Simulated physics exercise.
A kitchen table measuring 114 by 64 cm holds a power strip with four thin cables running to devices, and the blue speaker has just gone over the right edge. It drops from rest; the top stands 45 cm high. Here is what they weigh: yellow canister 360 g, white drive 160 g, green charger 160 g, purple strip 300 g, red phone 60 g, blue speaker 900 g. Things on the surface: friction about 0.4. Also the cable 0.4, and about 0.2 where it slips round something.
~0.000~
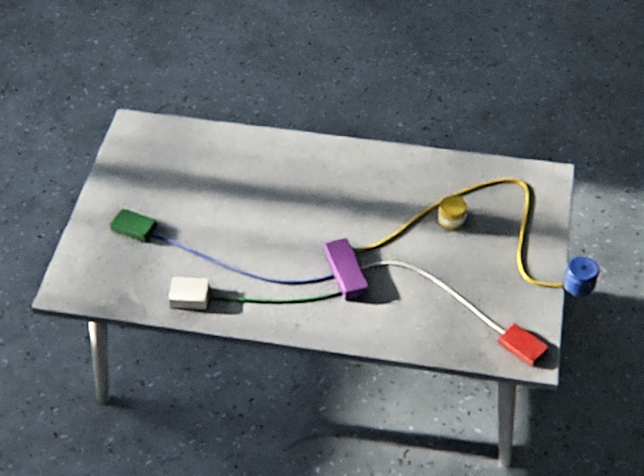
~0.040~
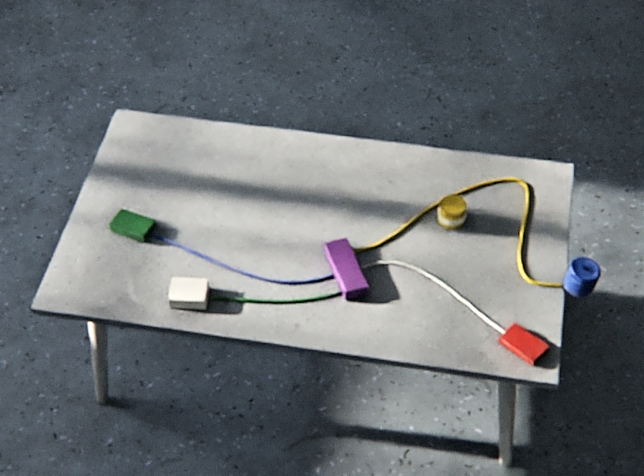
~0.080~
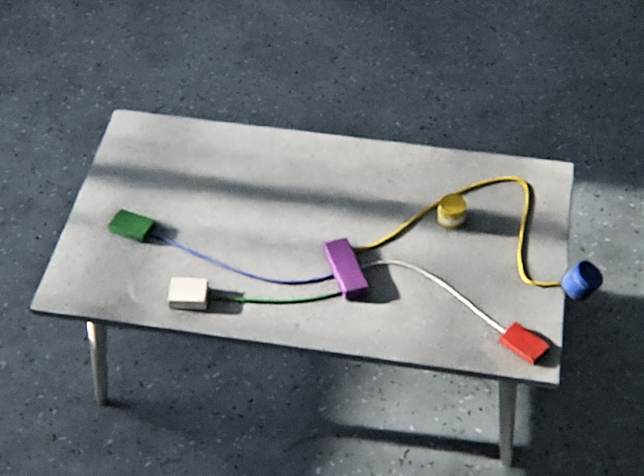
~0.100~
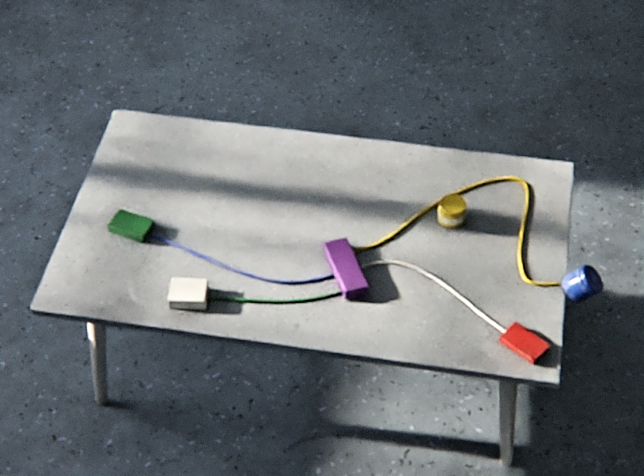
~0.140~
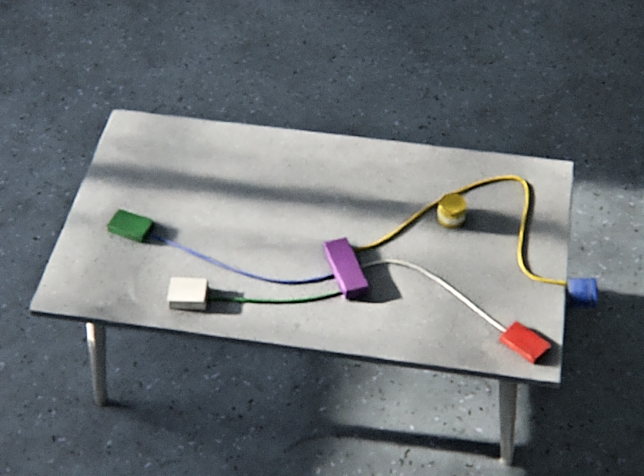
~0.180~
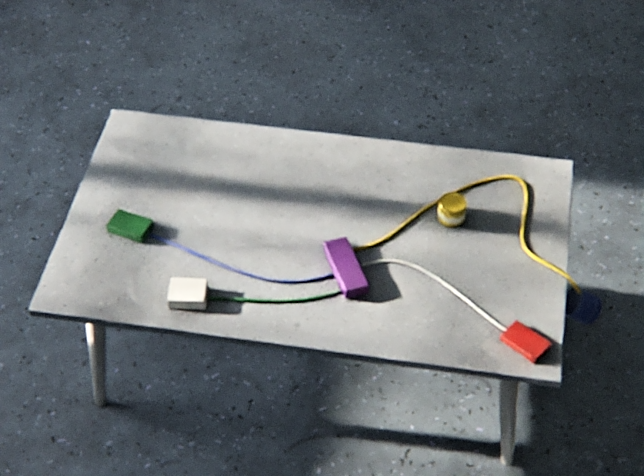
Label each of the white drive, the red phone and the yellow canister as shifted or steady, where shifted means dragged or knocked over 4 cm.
Labels: White drive steady, red phone steady, yellow canister shifted.
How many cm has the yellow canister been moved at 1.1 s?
About 7 cm.
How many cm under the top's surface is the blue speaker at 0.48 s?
40 cm or so.
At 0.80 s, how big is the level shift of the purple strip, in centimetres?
It has moved about 6 cm level.
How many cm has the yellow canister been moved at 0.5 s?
About 7 cm.
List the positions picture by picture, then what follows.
In the first frame, shows, white drive (189, 289); red phone (524, 342); yellow canister (453, 204); yellow cable runs through (435, 206) (499, 181) (525, 220) (523, 273).
In the second frame, shows, blue speaker (584, 268); yellow cable runs through (499, 180) (523, 272).
In the third frame, shows, blue speaker (583, 281); yellow cable runs through (498, 180) (522, 272).
In the fourth frame, shows, blue speaker (583, 284); yellow cable runs through (498, 179) (522, 271).
In the fifth frame, shows, blue speaker (583, 293); yellow cable runs through (498, 179) (525, 270).
In the sixth frame, shows, white drive (187, 289); red phone (526, 339); yellow canister (453, 202); yellow cable runs through (434, 203) (498, 178) (525, 218) (549, 265).
At 0.5 s, the strip's end of the yellow cable at (386, 255); yellow canister 7 cm off its start, purple strip 5 cm off its start, green charger 3 cm off its start.
At 0.8 s, the strip's end of the yellow cable at (386, 255); yellow canister 7 cm off its start, purple strip 5 cm off its start, green charger 3 cm off its start.
At 1.1 s, the strip's end of the yellow cable at (386, 255); yellow canister 7 cm off its start at (459, 224), purple strip 5 cm off its start at (359, 248), green charger 3 cm off its start at (142, 223).
At 1.4 s, the strip's end of the yellow cable at (386, 255); yellow canister 7 cm off its start, purple strip 5 cm off its start, green charger 3 cm off its start.
At 2.6 s, the strip's end of the yellow cable at (386, 255); yellow canister 7 cm off its start at (459, 224), white drive 0 cm off its start at (189, 288), red phone 0 cm off its start at (526, 339), purple strip 5 cm off its start at (359, 248).
